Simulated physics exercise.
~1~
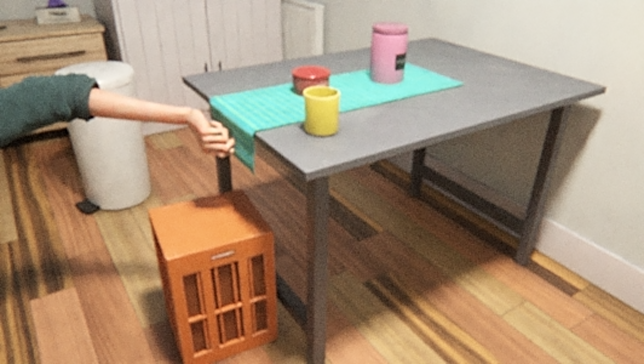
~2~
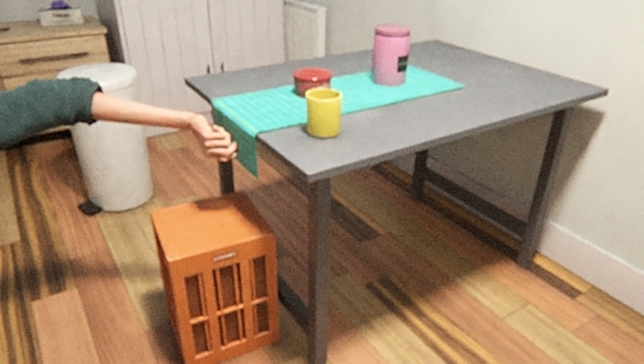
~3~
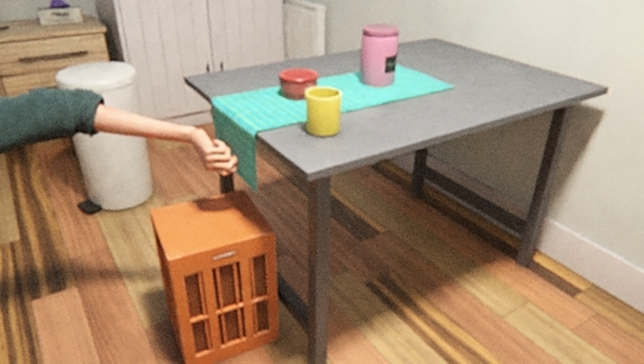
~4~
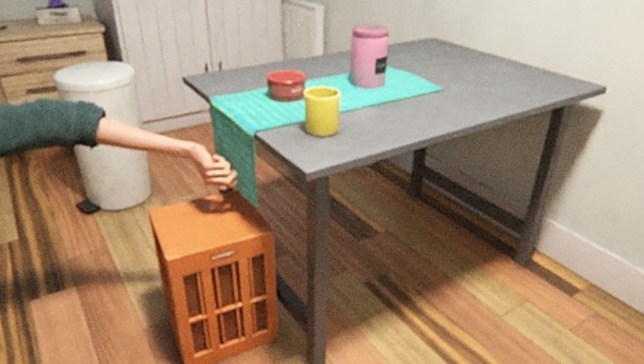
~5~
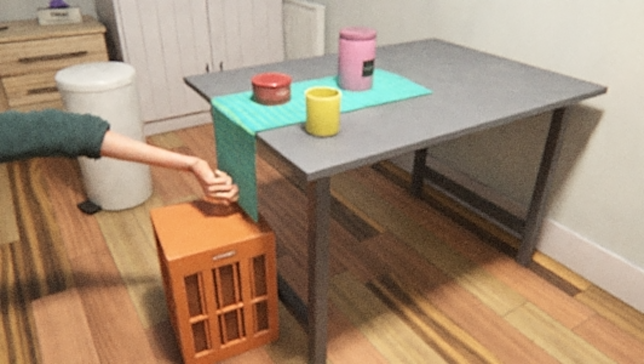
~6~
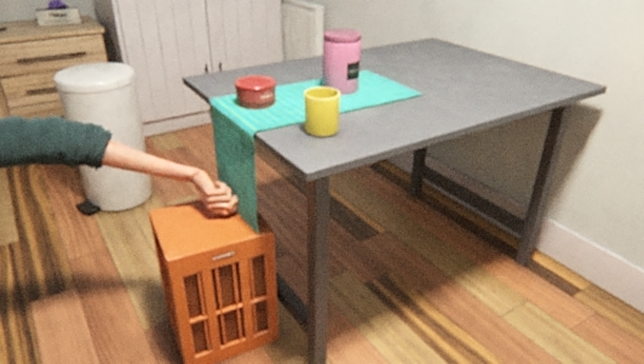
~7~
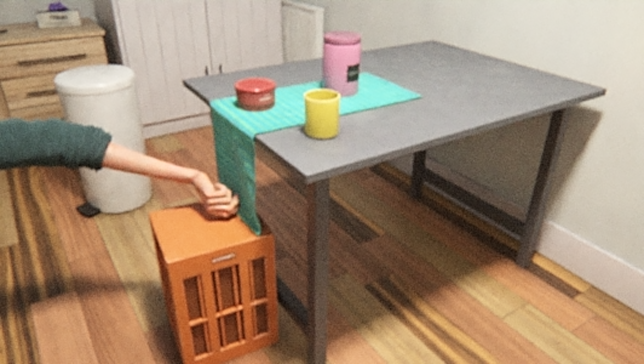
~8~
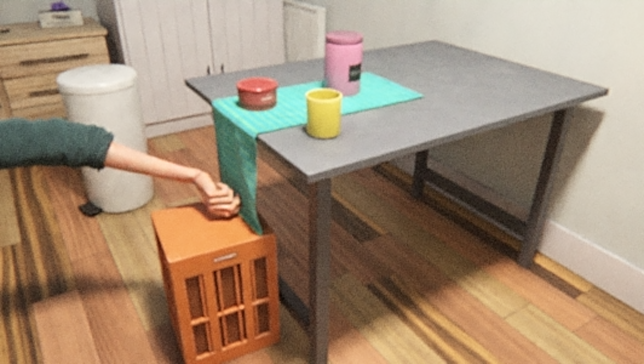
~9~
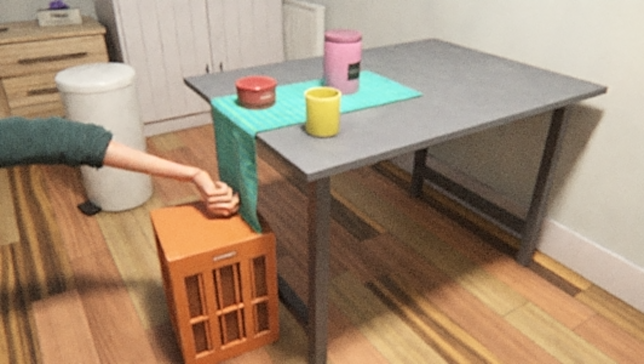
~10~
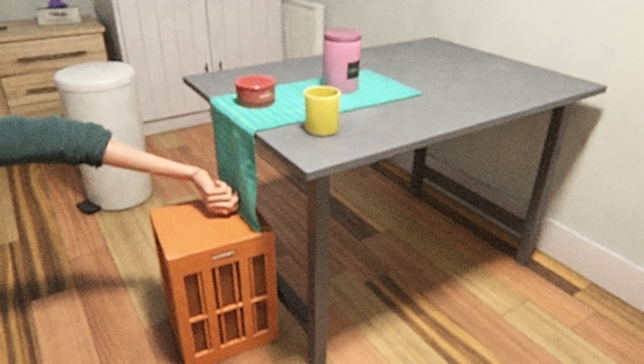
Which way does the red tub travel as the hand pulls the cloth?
The red tub travels to the left, carried along with the turquoise cloth.
